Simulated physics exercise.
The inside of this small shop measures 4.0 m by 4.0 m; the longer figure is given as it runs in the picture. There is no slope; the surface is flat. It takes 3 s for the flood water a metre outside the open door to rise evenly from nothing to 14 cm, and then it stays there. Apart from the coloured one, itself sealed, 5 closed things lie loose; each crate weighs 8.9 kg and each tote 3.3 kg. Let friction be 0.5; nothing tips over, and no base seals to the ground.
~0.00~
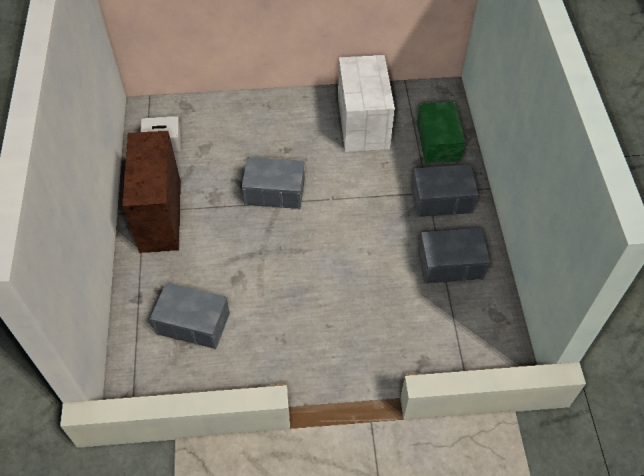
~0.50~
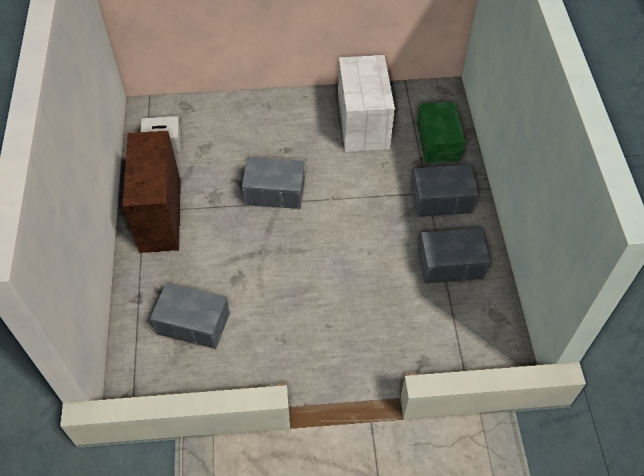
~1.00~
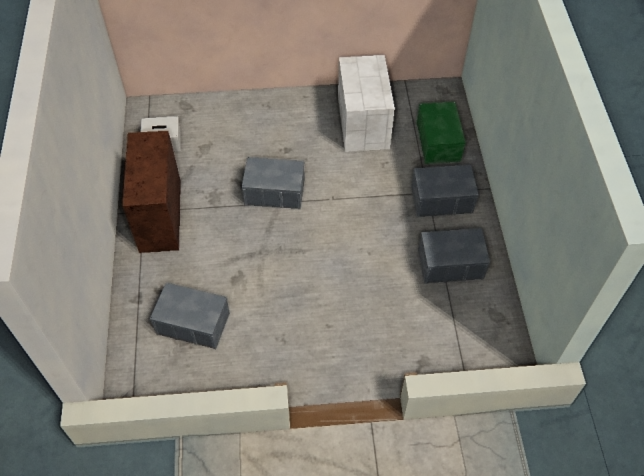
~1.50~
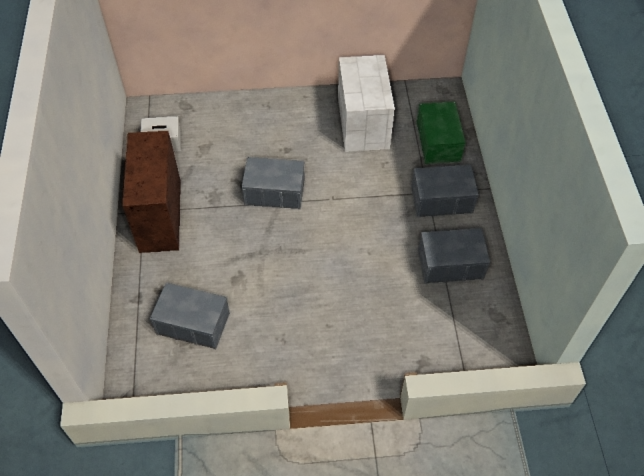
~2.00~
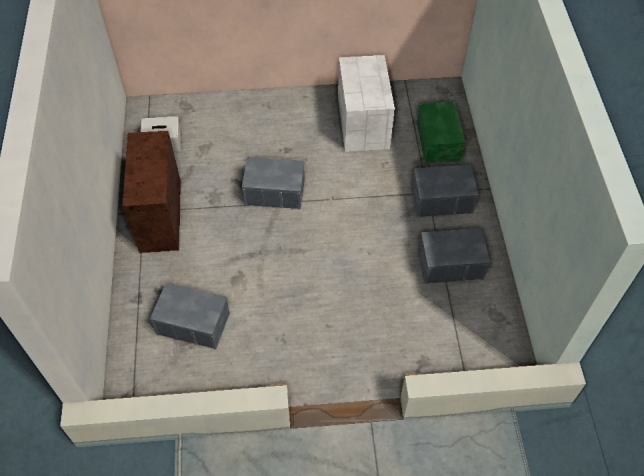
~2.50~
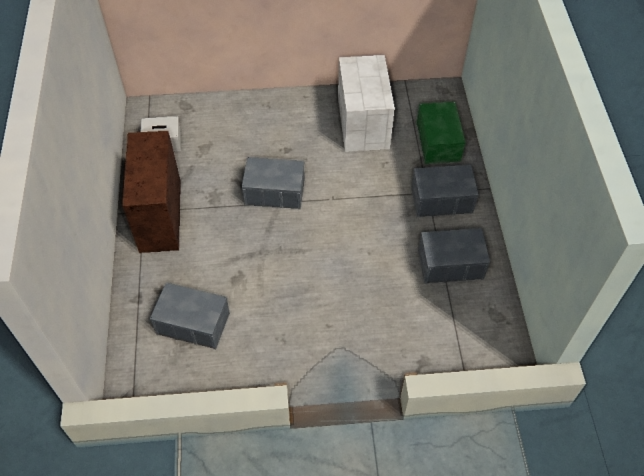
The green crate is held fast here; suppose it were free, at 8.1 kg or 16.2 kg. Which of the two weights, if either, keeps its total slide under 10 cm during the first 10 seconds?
Only the heavier one does it.
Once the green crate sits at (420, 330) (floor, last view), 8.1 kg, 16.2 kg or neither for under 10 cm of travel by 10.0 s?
Well, must use the heavier.
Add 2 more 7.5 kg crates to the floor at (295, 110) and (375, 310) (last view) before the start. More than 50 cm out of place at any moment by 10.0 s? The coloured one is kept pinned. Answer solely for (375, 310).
That one is beyond the limit.
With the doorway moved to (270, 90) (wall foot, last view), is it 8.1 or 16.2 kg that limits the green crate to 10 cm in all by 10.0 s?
For that position, the smaller mass succeeds.
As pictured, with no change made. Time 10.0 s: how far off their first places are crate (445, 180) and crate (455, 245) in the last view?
0 cm, 30 cm.
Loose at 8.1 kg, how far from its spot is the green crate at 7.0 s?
Roughly 0 cm.
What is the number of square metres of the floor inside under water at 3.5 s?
Wet area: Approx. 2.5 m2.
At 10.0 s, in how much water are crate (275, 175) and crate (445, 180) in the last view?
I'd estimate 6 cm for the first and 5 cm for the second.
After 3.5 s the green crate would be 0 cm from its start with 8.1 kg and 0 cm from its start with 16.2 kg; 0 cm of water round it then.
After 4.5 s the green crate would be 0 cm from its start with 8.1 kg and 0 cm from its start with 16.2 kg; 0 cm of water round it then.
After 7.0 s the green crate would be 0 cm from its start with 8.1 kg and 0 cm from its start with 16.2 kg; 2 cm of water round it then.
After 10.0 s the green crate would be 13 cm from its start with 8.1 kg and 0 cm from its start with 16.2 kg; 5 cm of water round it then.
